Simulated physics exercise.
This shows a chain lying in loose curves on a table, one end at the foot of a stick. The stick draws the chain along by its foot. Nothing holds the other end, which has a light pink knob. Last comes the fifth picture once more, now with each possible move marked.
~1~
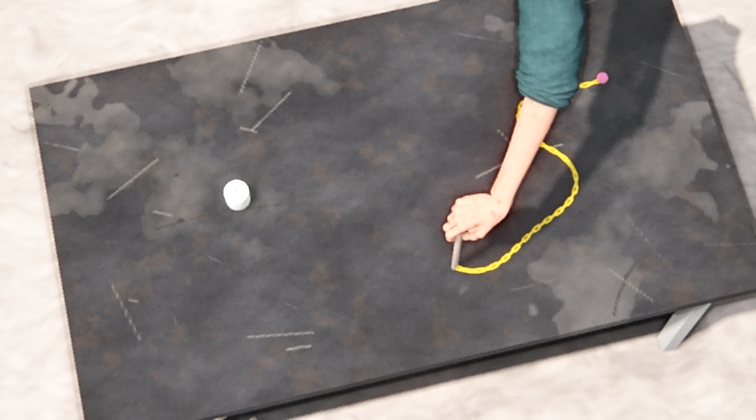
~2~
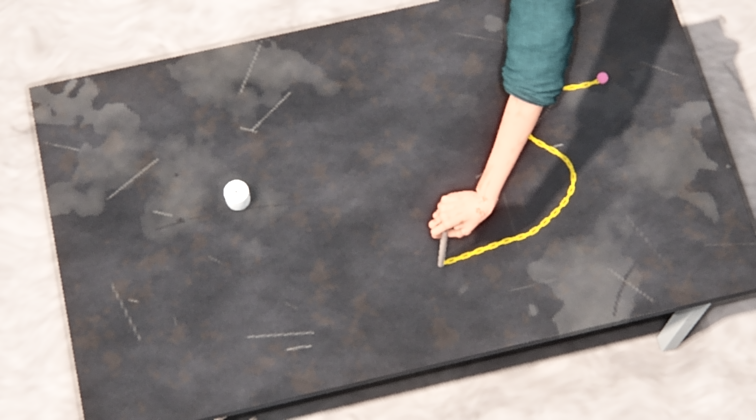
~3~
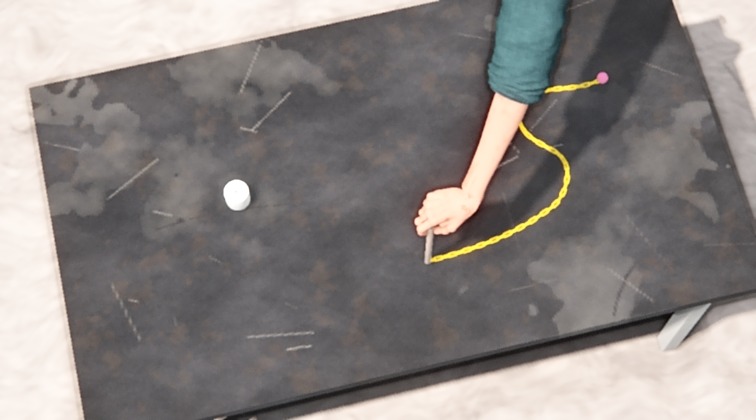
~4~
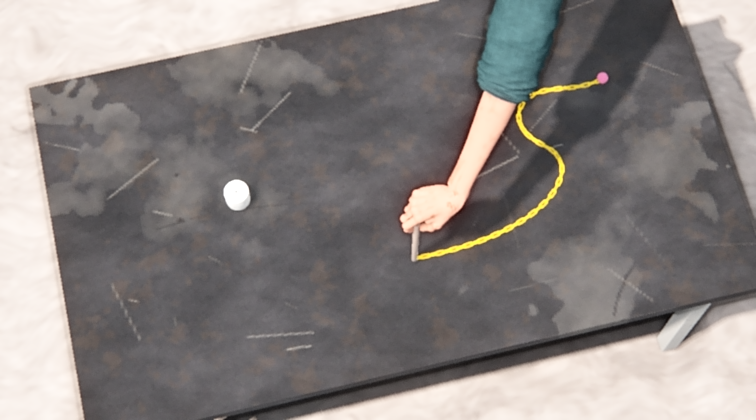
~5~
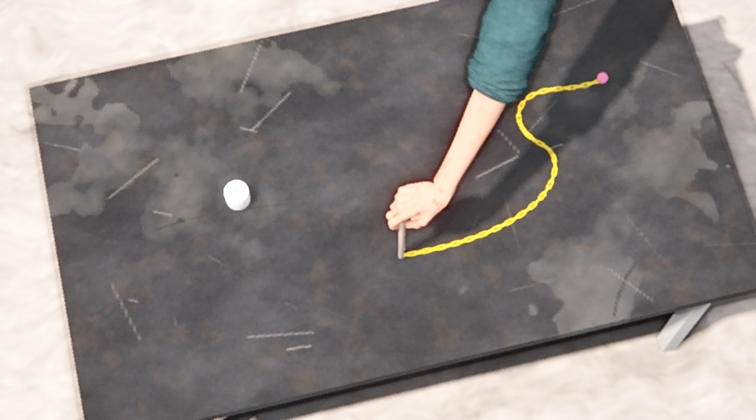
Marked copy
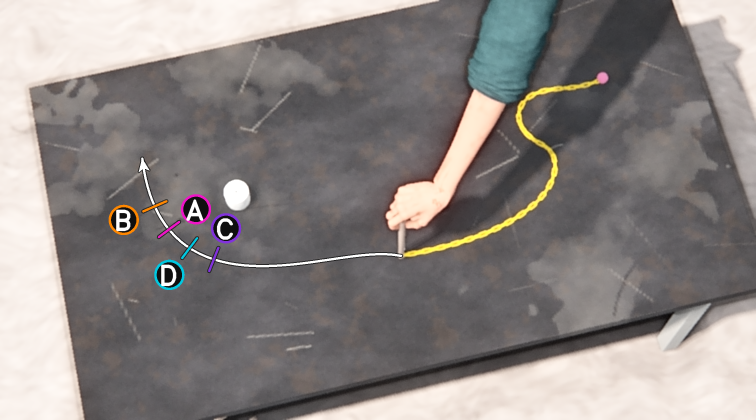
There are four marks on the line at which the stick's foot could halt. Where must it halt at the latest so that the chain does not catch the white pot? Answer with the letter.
At B, and not beyond.
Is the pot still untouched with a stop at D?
Yes.
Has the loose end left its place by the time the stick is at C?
Yes.
On the copy, A at (169, 229); B at (155, 206); C at (214, 259); D at (190, 248); the route from (401, 256) via (237, 264) to (142, 158).
On B. First, foot of the stick (305, 263), middle of the chain (471, 182), free end (601, 79).
Then, foot of the stick (210, 258), middle of the chain (390, 203), free end (540, 116).
Finally, foot of the stick (155, 207), middle of the chain (340, 206), free end (503, 139); nothing has been touched.
By contrast, A is safe but short; C is safe but short; D is safe but short.
